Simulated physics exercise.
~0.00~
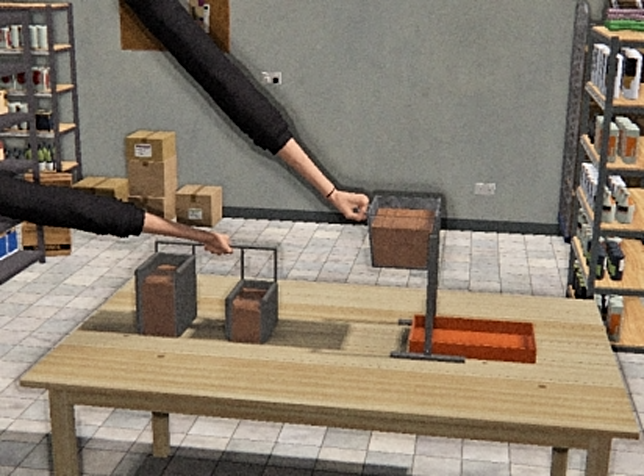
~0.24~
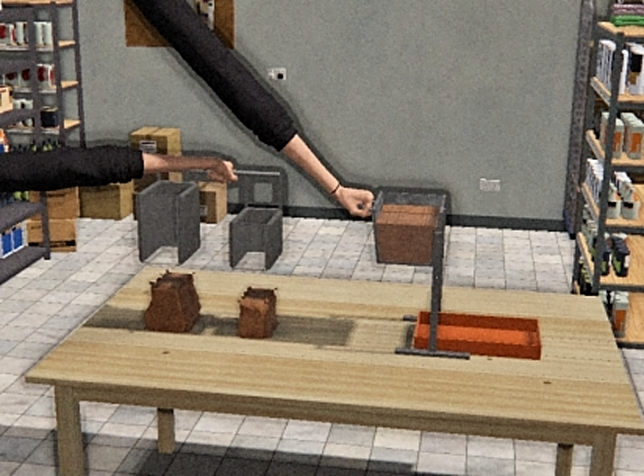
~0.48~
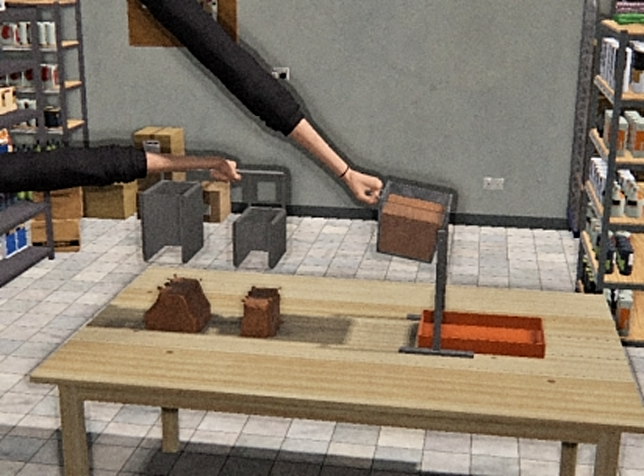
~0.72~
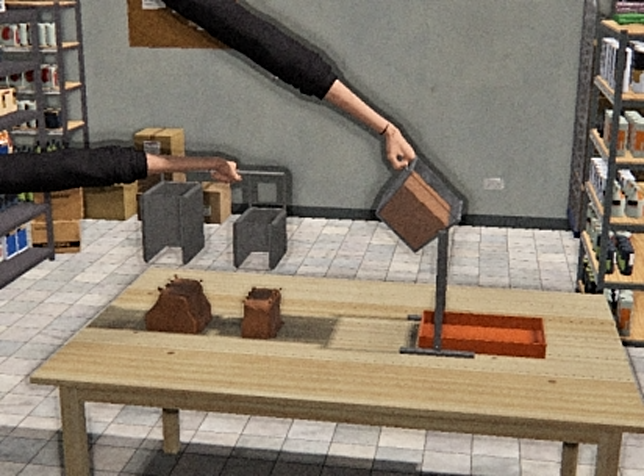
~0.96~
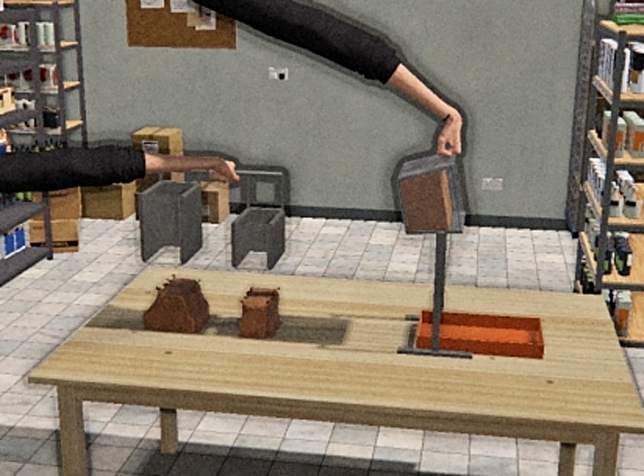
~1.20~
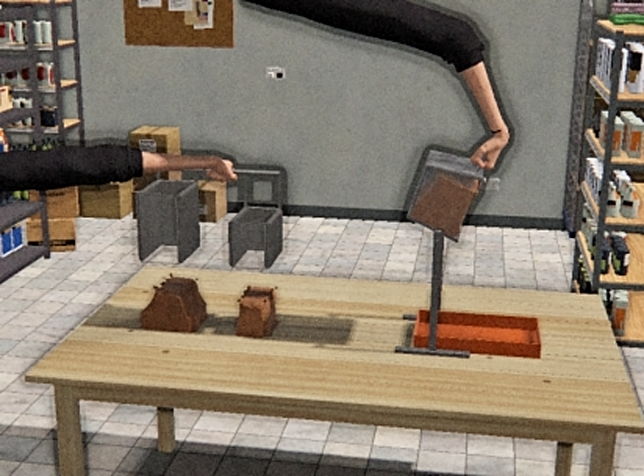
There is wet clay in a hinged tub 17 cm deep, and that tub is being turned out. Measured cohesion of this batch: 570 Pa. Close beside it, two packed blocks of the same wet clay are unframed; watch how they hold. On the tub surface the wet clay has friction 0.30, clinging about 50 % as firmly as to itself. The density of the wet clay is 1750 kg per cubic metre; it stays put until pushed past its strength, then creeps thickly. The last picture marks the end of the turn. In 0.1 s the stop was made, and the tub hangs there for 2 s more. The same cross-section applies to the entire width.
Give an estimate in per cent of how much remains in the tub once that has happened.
7 %.
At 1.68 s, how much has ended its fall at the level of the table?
By then close to 70 % is down.
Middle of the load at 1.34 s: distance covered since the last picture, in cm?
Roughly 9 centimetres.
After 1.34 s, the tub is at 107 degrees and holds 53 %.
After 1.51 s, the tub is at 107 degrees and holds 21 %.
After 1.68 s, the tub is at 107 degrees and holds 7 %.
After 1.85 s, the tub is at 107 degrees and holds 7 %.
After 3.20 s, the tub is at 107 degrees and holds 7 %.
